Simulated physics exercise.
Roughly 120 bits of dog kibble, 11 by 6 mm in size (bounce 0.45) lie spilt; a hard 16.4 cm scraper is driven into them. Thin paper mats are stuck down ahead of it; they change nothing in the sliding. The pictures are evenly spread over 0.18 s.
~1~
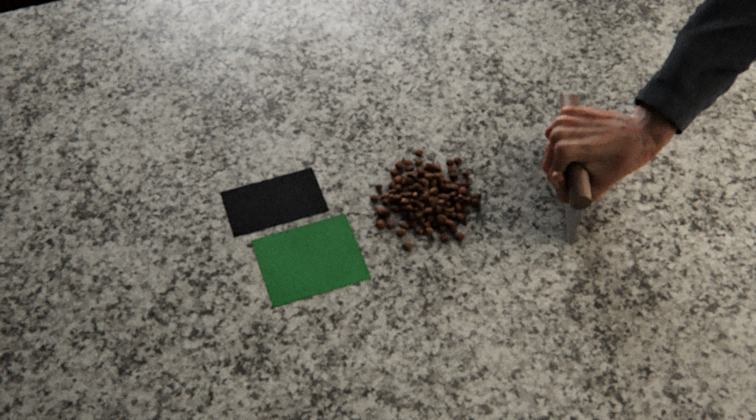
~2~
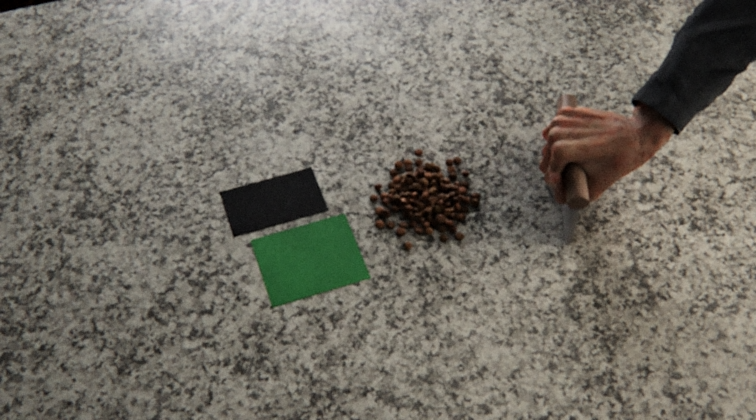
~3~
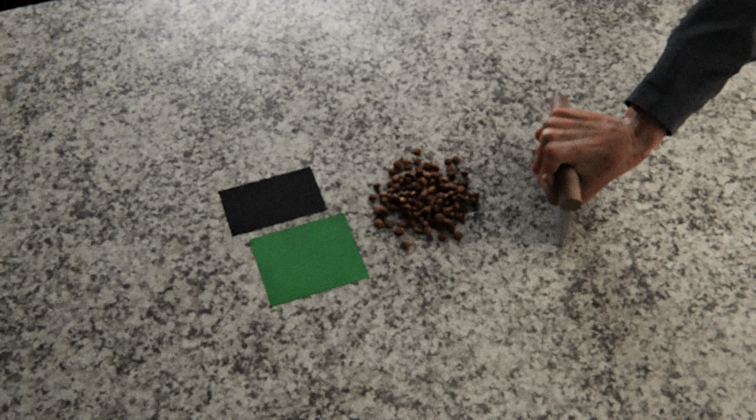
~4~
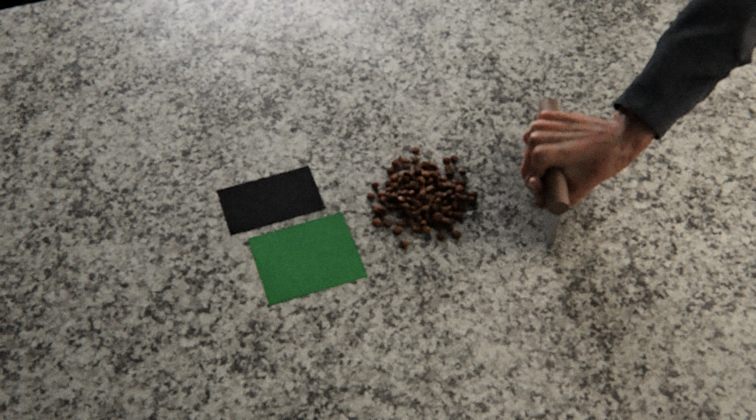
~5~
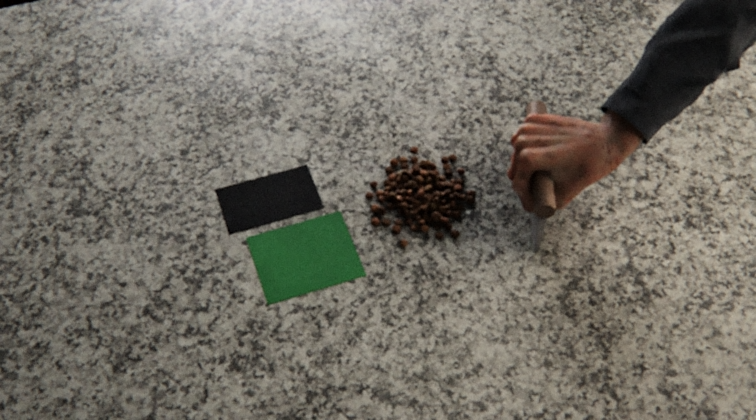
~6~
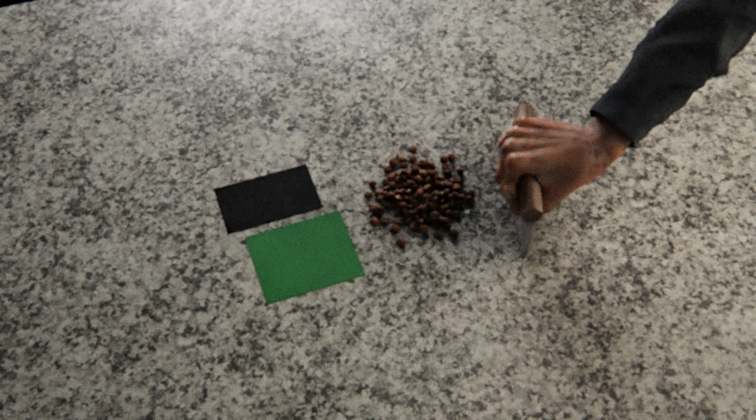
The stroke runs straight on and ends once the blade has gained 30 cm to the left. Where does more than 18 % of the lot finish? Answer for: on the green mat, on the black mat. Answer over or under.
On the green mat: Over; on the black mat: Under.
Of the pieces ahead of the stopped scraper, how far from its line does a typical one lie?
Some 2 cm.
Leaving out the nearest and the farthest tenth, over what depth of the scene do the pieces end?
About 10 cm.
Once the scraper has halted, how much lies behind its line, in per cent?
Roughly 40 per cent.
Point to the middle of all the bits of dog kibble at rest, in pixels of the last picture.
Around (322, 211).
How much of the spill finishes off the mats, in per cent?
Roughly 50 per cent.
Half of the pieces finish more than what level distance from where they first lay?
About 12 cm.
Then, 0.30 s after the last picture, scraper 18 cm from its start, spill 10 cm wide; off the mats 100 %.
Then, 0.59 s after the last picture, scraper 29 cm from its start, spill 12 cm wide; green mat 45 %, black mat 5 %, off the mats 50 %.
Then, 0.85 s after the last picture, scraper 30 cm from its start, spill 12 cm wide; green mat 45 %, black mat 5 %, off the mats 50 %.
In the end, green mat 45 %, black mat 5 %, off the mats 50 %.
